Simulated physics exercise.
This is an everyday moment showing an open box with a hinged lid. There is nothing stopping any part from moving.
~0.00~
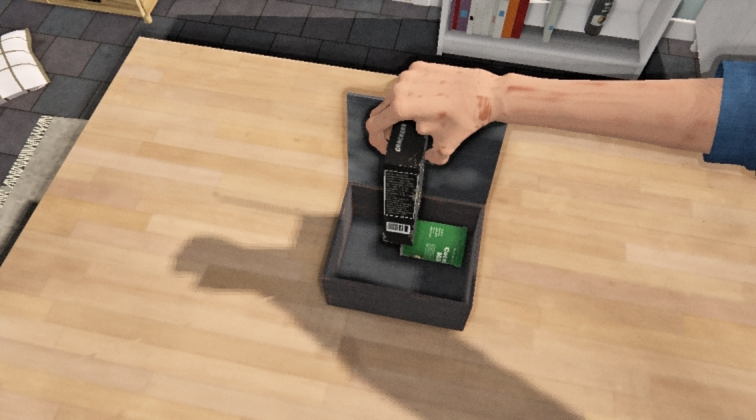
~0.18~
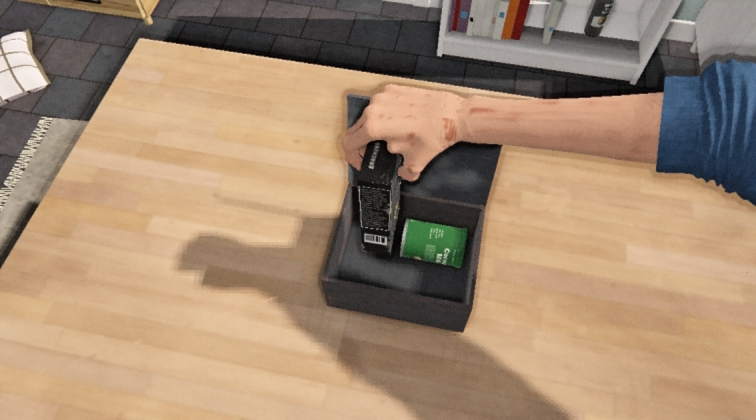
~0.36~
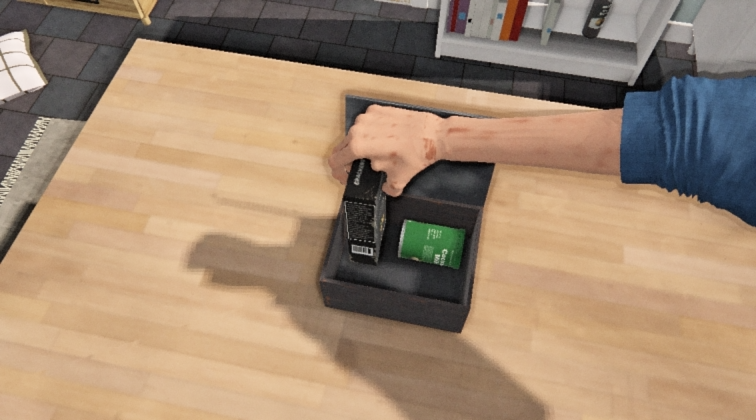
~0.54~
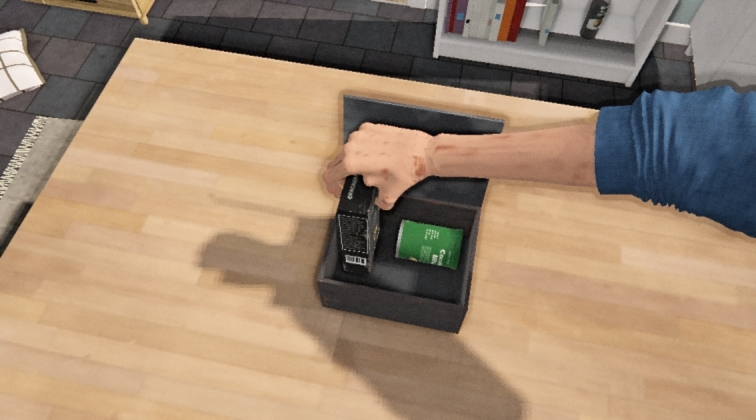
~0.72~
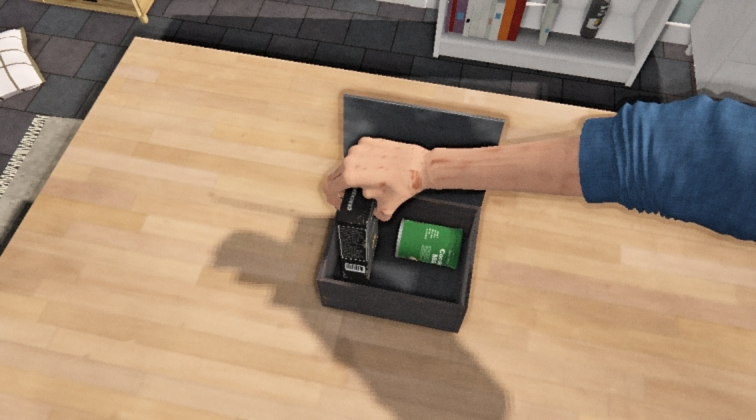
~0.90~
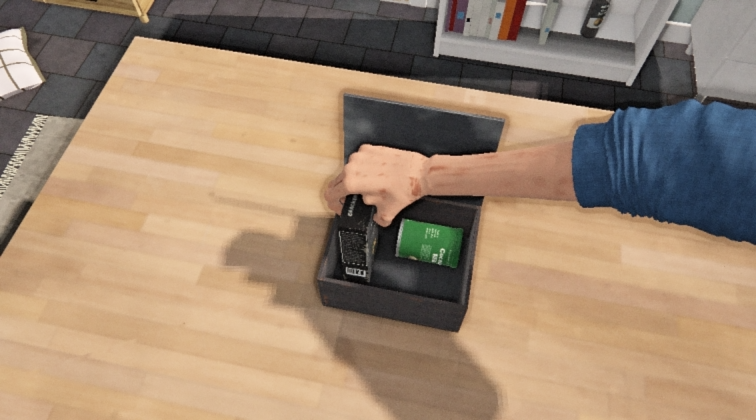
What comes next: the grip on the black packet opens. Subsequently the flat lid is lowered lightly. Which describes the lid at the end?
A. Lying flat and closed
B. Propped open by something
B.
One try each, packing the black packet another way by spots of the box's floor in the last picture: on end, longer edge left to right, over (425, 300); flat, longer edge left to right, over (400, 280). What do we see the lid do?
On the first try the lid stays partly open, and on the second it goes all the way down.
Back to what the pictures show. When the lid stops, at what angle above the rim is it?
It stays some 60° above the rim.
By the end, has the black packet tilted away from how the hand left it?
The black packet stays as it was set.
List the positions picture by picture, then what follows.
In the first frame, on its way; black packet (405, 183); green tin (433, 242).
In the second frame, on its way; black packet (381, 197); green tin (433, 243).
In the third frame, on its way; black packet (367, 210); green tin (431, 244).
In the fourth frame, on its way; black packet (361, 222); green tin (429, 244).
In the fifth frame, on its way; black packet (360, 231); green tin (429, 243).
In the sixth frame, in place under the hand; black packet (360, 236); green tin (429, 243).
By 2.00 s, lid starting down.
By 2.50 s, lid 62° above the rim.
By 4.40 s, black packet resting near (360, 237).
When it is over (6.5 s), lid 62° above the rim; both as before. End places, in pixels of the last picture, black packet near (360, 237).
